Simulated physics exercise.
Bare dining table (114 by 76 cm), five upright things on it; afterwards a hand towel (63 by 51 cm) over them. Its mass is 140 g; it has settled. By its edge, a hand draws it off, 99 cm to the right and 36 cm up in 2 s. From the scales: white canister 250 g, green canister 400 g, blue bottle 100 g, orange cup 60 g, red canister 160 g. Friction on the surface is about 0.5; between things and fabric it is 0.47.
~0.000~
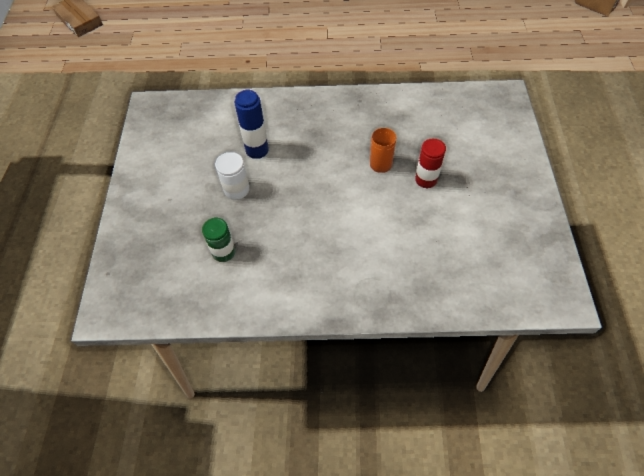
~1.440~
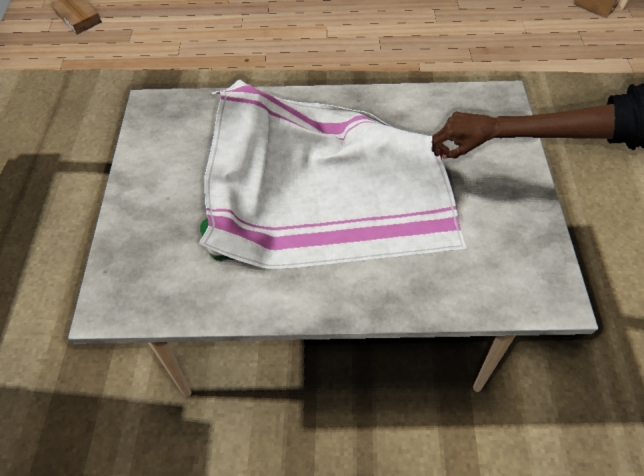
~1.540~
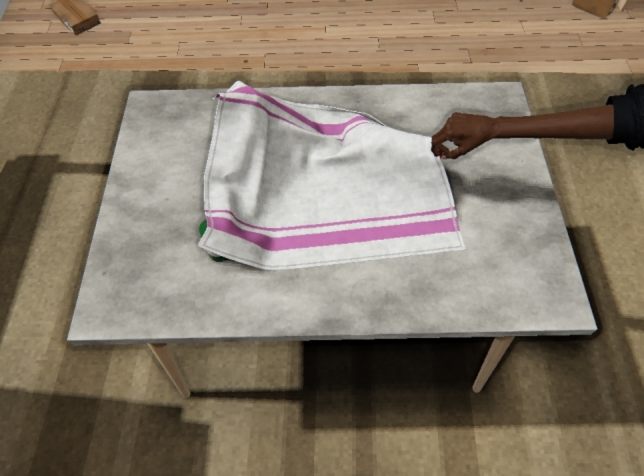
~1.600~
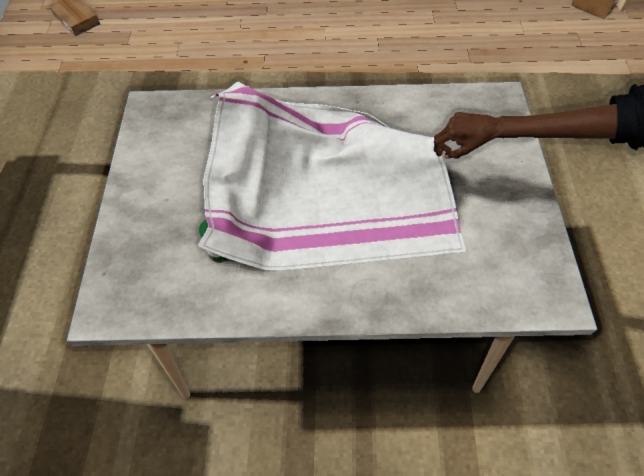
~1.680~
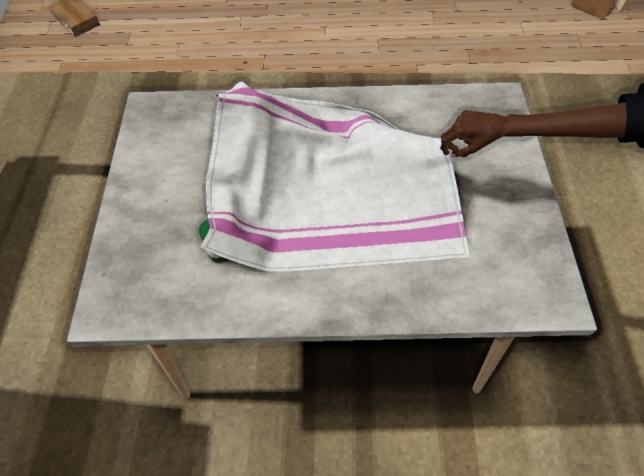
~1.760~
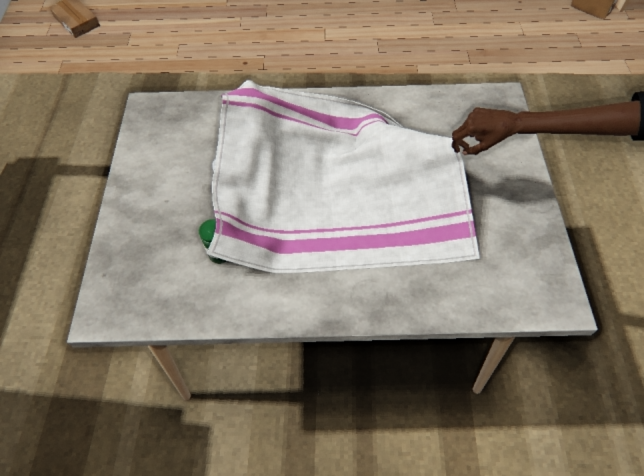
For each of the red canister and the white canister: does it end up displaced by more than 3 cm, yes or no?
Red canister - yes, white canister - no.
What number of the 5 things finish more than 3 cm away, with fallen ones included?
2 of them.
At 2.2 s, middle of the hand towel at (433, 160); red canister 5 cm off its start, orange cup on its side, 9 cm off its start.
At 2.6 s, middle of the hand towel at (588, 117); red canister on its side, 19 cm off its start, orange cup on its side, 22 cm off its start.
At 3.1 s, middle of the hand towel at a place out of view; red canister on its side, 35 cm off its start at (568, 208), orange cup on its side, 41 cm off its start at (538, 150).
At 3.5 s, middle of the hand towel at a place out of view; red canister over the edge, orange cup over the edge.
At 4.3 s, middle of the hand towel at a place out of view; red canister over the edge, white canister 0 cm off its start at (226, 164), orange cup over the edge.
